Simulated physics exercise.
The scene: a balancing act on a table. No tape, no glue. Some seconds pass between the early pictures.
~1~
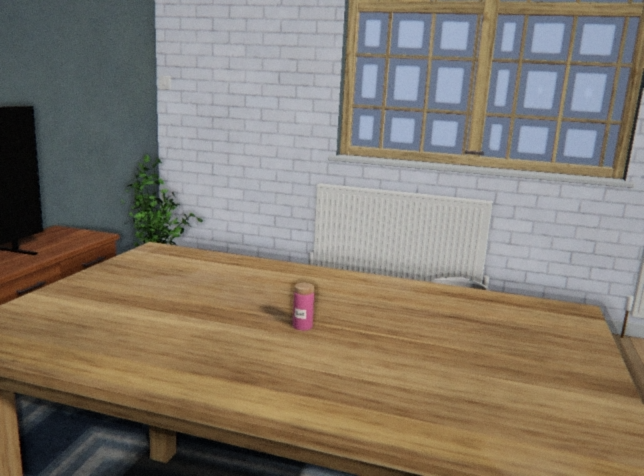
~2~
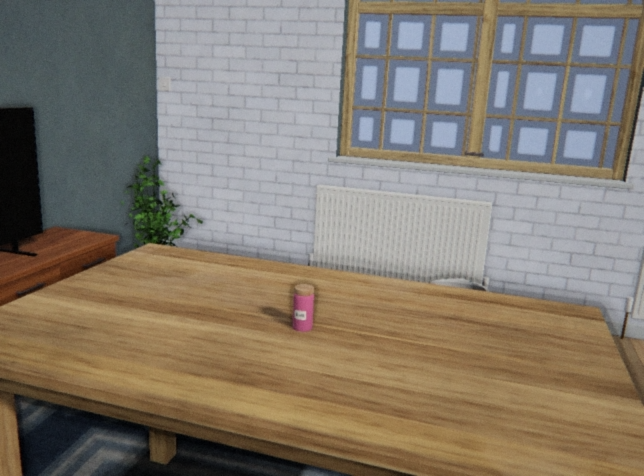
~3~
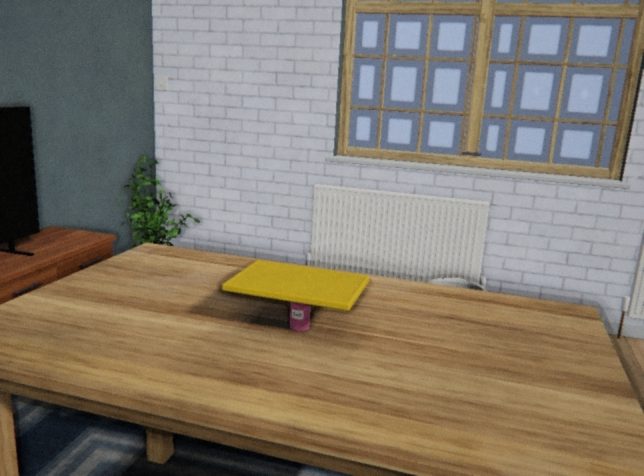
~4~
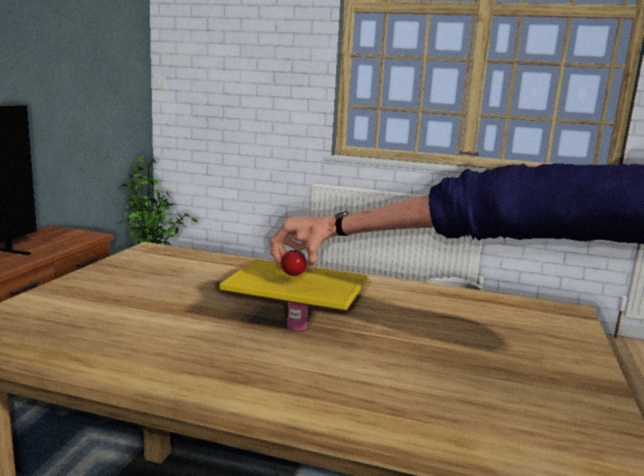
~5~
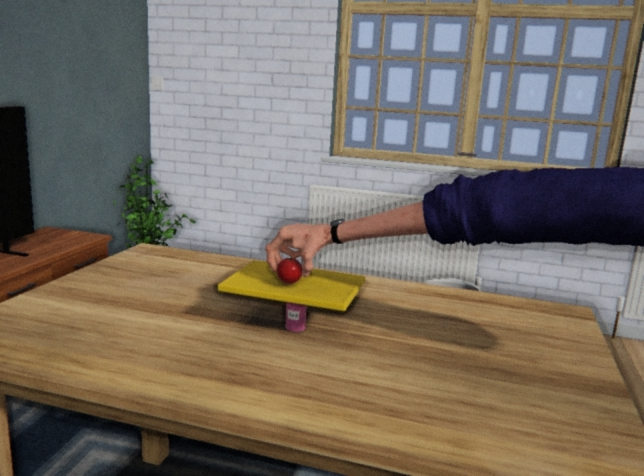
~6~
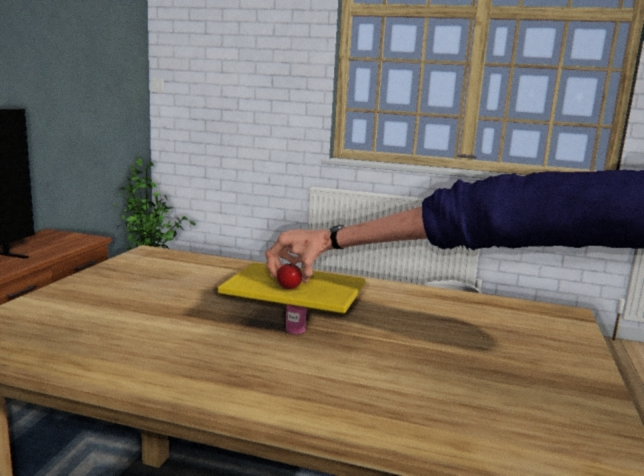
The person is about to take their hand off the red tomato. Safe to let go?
It holds.
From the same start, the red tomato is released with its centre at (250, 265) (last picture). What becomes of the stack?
Then it loses its balance.
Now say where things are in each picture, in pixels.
In the first frame, the last thing is not in view yet; pink shaker (303, 307).
In the second frame, the last thing is not in view yet; pink shaker (303, 308).
In the third frame, the last thing is not in view yet; pink shaker (301, 307).
The fourth frame shows still above its spot; red tomato (294, 263); pink shaker (298, 307).
The fifth frame shows still above its spot; red tomato (290, 271); pink shaker (296, 308).
The sixth frame shows set down, still held; red tomato (289, 276); pink shaker (296, 310).
Then, 0.30 s past the last view, nothing moves.
Then, 0.70 s past the last view, red tomato resting near (289, 277).
Finally, all 3 still in place. Final places as the last picture's camera would see them, red tomato near (289, 277). The stack stays up.
